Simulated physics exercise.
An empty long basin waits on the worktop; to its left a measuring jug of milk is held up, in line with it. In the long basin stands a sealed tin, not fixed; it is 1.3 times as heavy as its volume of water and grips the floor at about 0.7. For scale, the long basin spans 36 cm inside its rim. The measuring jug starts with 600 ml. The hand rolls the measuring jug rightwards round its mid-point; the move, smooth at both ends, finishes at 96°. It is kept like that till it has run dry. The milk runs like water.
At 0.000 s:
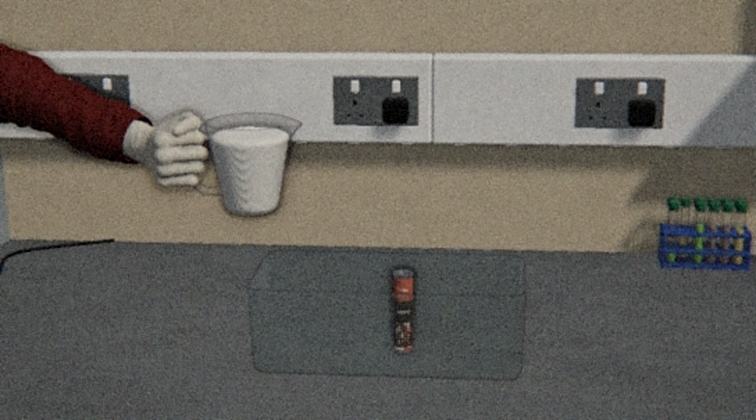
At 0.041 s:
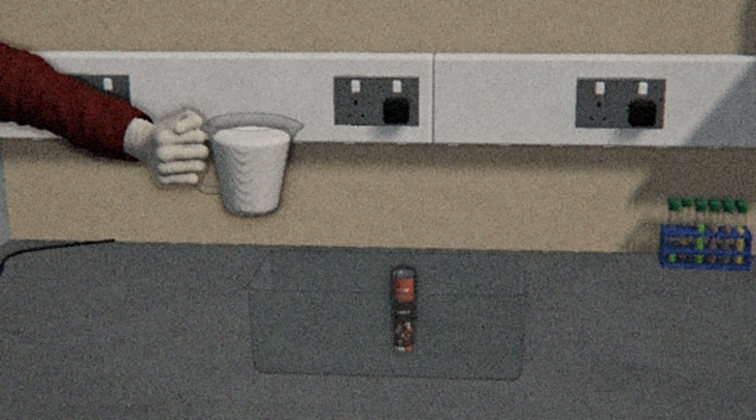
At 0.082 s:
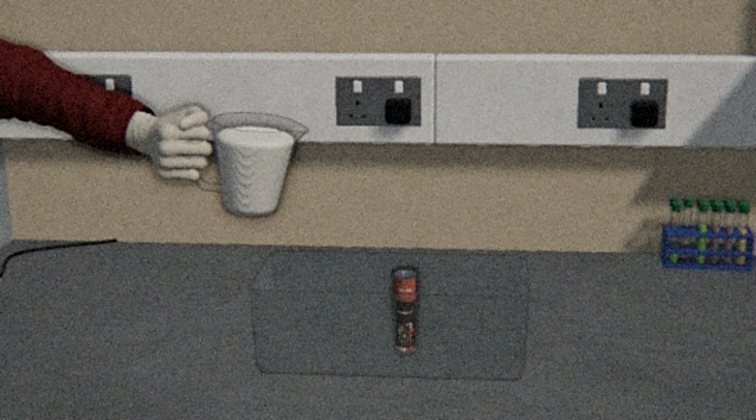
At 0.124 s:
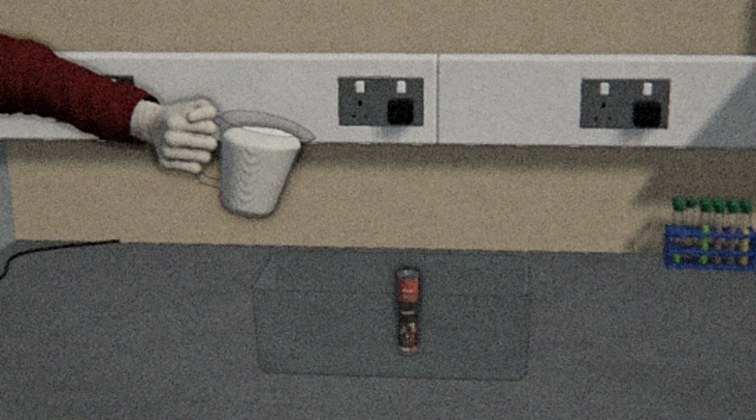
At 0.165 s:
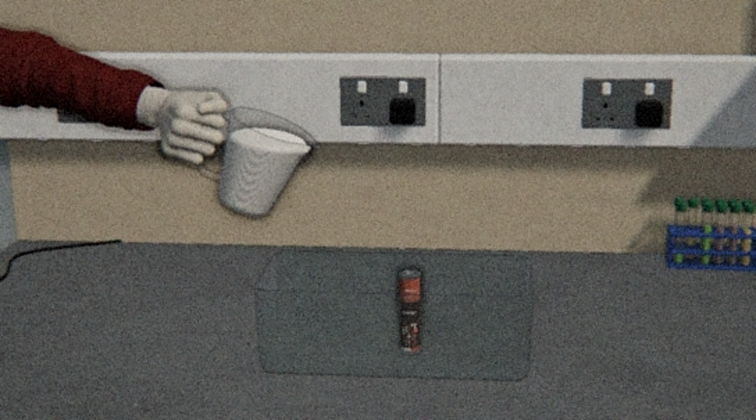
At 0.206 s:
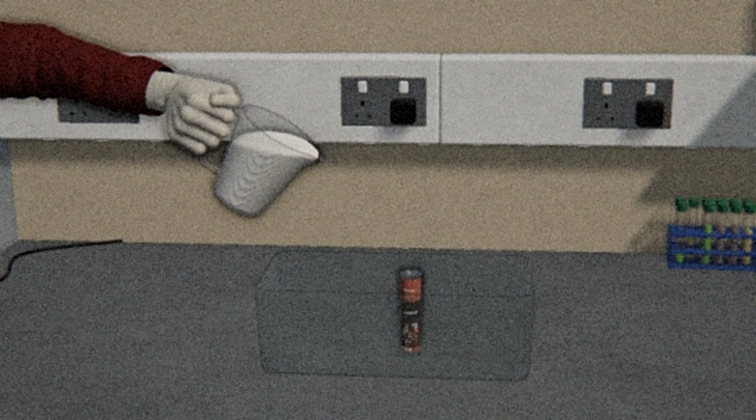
A gloved hand holding a jug of milk above and left of a clear basin, smoothly tilting it to the right.
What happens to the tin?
It keeps standing.
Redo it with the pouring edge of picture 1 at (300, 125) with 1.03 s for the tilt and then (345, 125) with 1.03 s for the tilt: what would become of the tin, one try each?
First it stays up; then it goes over.
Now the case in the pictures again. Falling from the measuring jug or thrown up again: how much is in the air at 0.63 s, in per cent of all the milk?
About 18 per cent.
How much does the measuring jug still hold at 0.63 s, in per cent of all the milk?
Near 14 in a hundred.
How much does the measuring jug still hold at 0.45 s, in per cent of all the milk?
Some 50 per cent.
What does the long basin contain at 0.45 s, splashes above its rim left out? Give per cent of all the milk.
Near 18 in a hundred.
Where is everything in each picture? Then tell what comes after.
It leans 0°; its right rim is at (302, 124); the milk meets the walls at (212, 134) and (290, 135); the long basin's rim runs from (258, 270) to (525, 276); the tin's top is at (403, 277), in the first frame.
It leans 1°; its right rim is at (304, 125); the milk meets the walls at (214, 134) and (290, 136), in the second frame.
It leans 6°; its right rim is at (309, 130); the milk meets the walls at (218, 132) and (294, 138), in the third frame.
It leans 13°; its right rim is at (316, 137); the milk meets the walls at (225, 131) and (302, 142), in the fourth frame.
It leans 22°; its right rim is at (322, 147); the milk meets the walls at (231, 133) and (310, 145), in the fifth frame.
It leans 33°; its right rim is at (326, 160); the milk meets the walls at (231, 146) and (319, 149), in the sixth frame.
By 0.45 s the tilt is 92° and 51 per cent is still to pour; the tin stands where it began.
By 0.63 s the tilt is 96° and 15 per cent is still to pour; the tin stands where it began.
By 0.82 s the tilt is 96° and 2 per cent is still to pour; the tin stands where it began.
By 1.02 s the tilt is 96° and 0 per cent is still to pour; the tin stands where it began.
At rest the tin stands where it began.
